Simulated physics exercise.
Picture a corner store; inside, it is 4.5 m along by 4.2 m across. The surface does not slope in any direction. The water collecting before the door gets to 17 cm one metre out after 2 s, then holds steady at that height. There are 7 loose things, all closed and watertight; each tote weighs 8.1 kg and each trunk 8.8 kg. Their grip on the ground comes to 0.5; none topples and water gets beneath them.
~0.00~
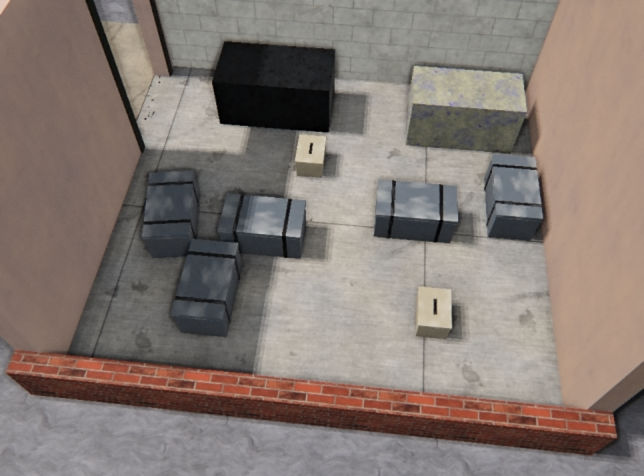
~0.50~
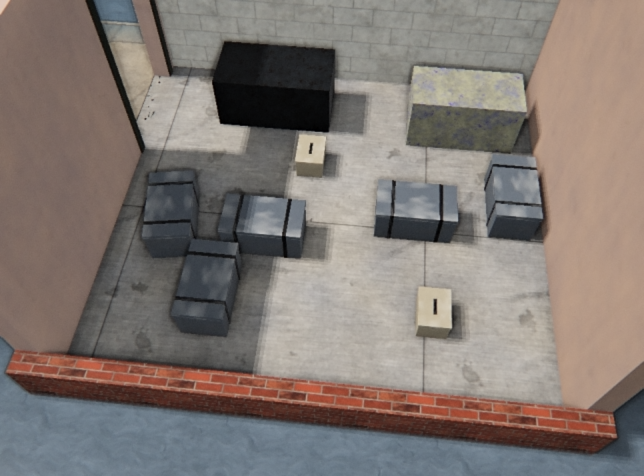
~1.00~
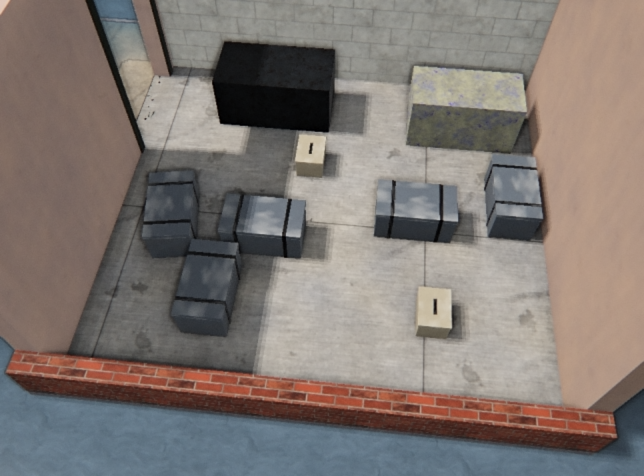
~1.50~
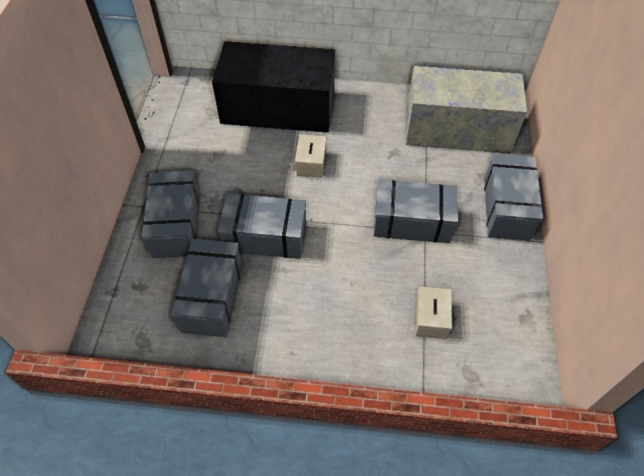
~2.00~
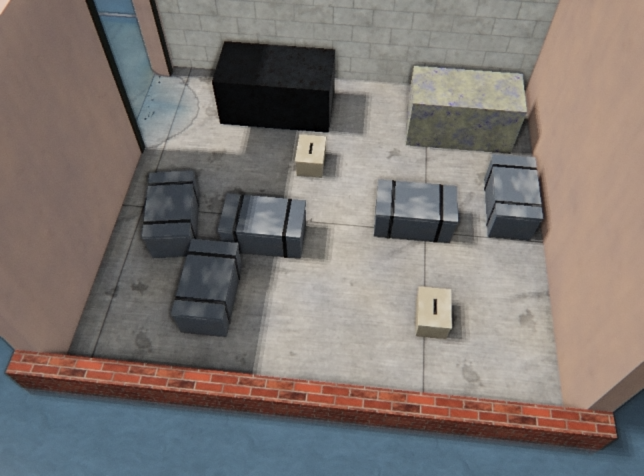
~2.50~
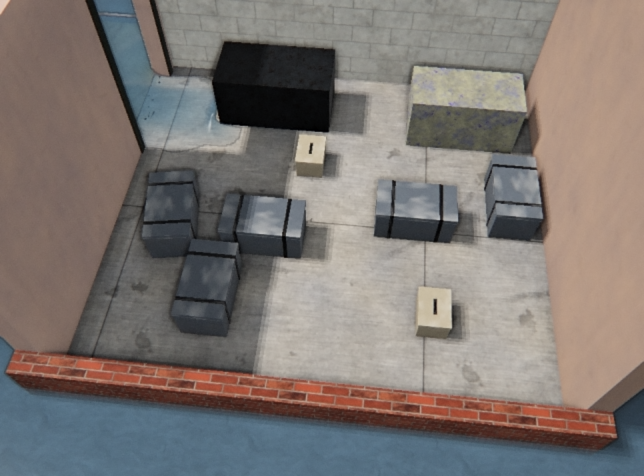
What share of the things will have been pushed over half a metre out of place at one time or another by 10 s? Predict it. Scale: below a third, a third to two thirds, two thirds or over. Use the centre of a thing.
Medium share.
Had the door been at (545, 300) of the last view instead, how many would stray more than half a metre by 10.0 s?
Then 5.
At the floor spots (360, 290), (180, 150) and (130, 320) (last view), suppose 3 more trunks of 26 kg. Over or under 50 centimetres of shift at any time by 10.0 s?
One by one, in that order: Below it, above it, below it.
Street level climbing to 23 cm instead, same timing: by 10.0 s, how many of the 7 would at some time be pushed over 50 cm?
Count: 5.
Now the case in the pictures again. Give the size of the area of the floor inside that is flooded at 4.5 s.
Around 7.0 m2 of it.
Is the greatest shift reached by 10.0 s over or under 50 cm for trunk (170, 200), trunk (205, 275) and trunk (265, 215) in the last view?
So that's beyond it for the first, beyond it for the second and beyond it for the last.
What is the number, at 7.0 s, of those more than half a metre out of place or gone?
Tally at that time: 2.
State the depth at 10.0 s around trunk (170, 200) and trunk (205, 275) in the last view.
I'd estimate 6 cm for the first and 7 cm for the second.
After 3.5 s 0 of 7 are over 50 cm from their spots; 0 afloat.
After 4.5 s 0 of 7 are over 50 cm from their spots; 0 afloat.
After 7.0 s 2 of 7 are over 50 cm from their spots; 3 afloat.
After 10.0 s 3 of 7 are over 50 cm from their spots, and 3 have been at some point; 5 afloat.
